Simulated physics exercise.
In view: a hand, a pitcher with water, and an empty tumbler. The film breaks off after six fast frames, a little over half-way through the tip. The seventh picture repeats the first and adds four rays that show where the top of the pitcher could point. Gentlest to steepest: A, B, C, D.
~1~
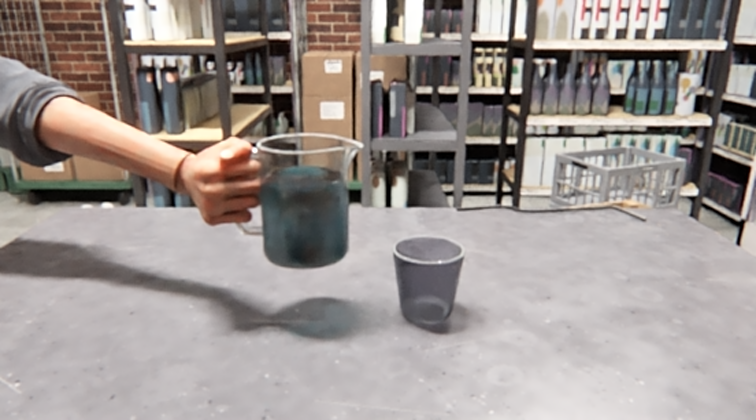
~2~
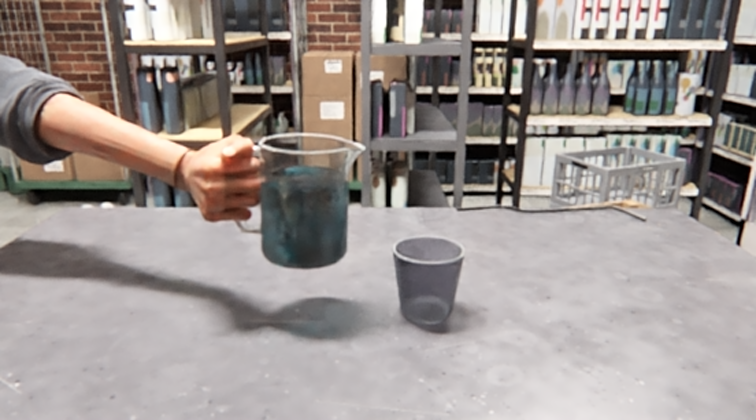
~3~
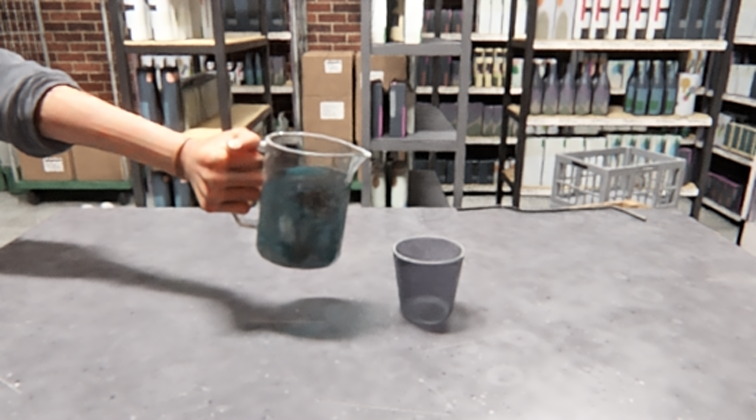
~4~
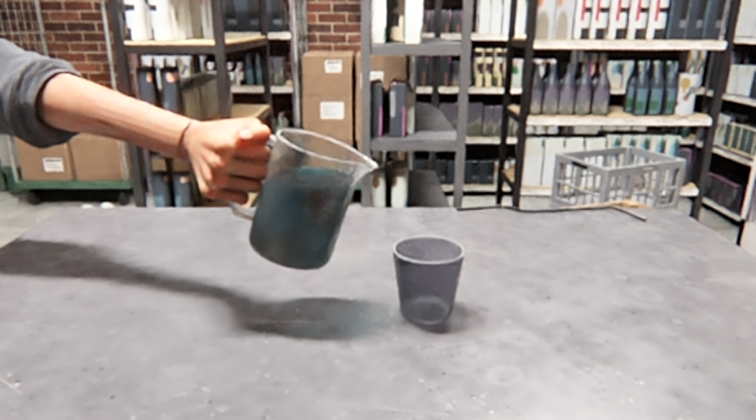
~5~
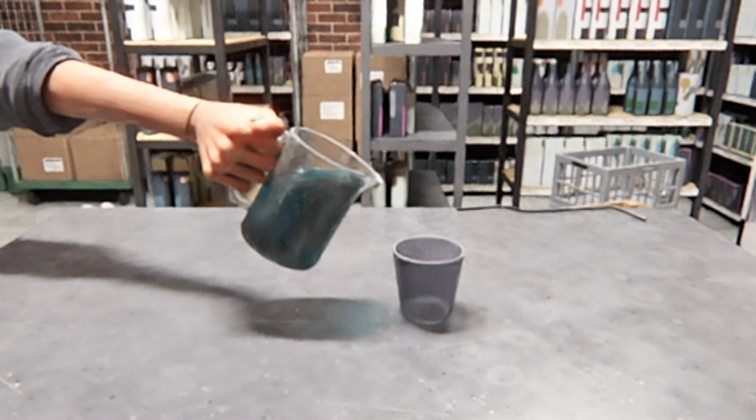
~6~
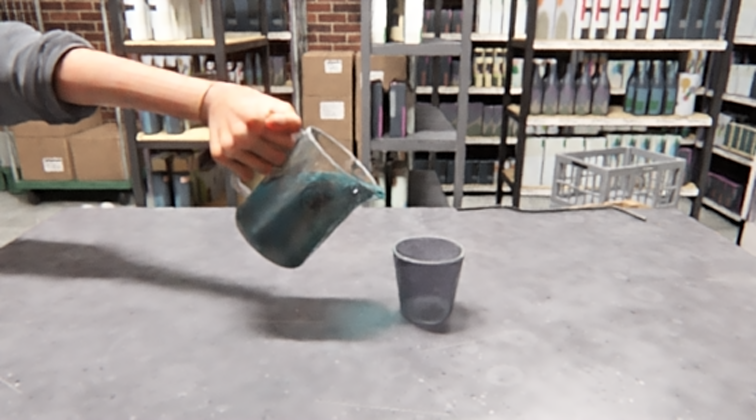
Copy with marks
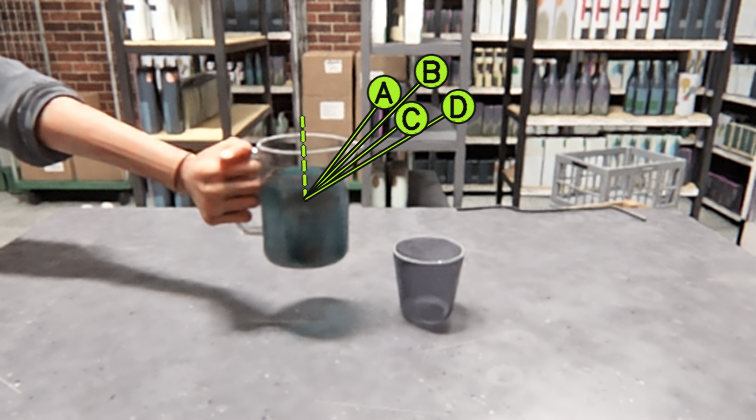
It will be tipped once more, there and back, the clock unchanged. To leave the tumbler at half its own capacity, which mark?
The answer is tilt D.
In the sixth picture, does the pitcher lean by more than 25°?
Yes.
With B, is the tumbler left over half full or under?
Under half.
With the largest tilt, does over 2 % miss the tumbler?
No.
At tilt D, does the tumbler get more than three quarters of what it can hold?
No, it does not.
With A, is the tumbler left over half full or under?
Under half.
On the marked copy, A at (375, 107); B at (419, 83); C at (396, 127); D at (443, 115).
With A, the tumbler ends with about 5 % of what it can hold.
With B, the tumbler ends with about 15 % of what it can hold.
With C, the tumbler ends with about 31 % of what it can hold.
With D, the tumbler ends with about 52 % of what it can hold.
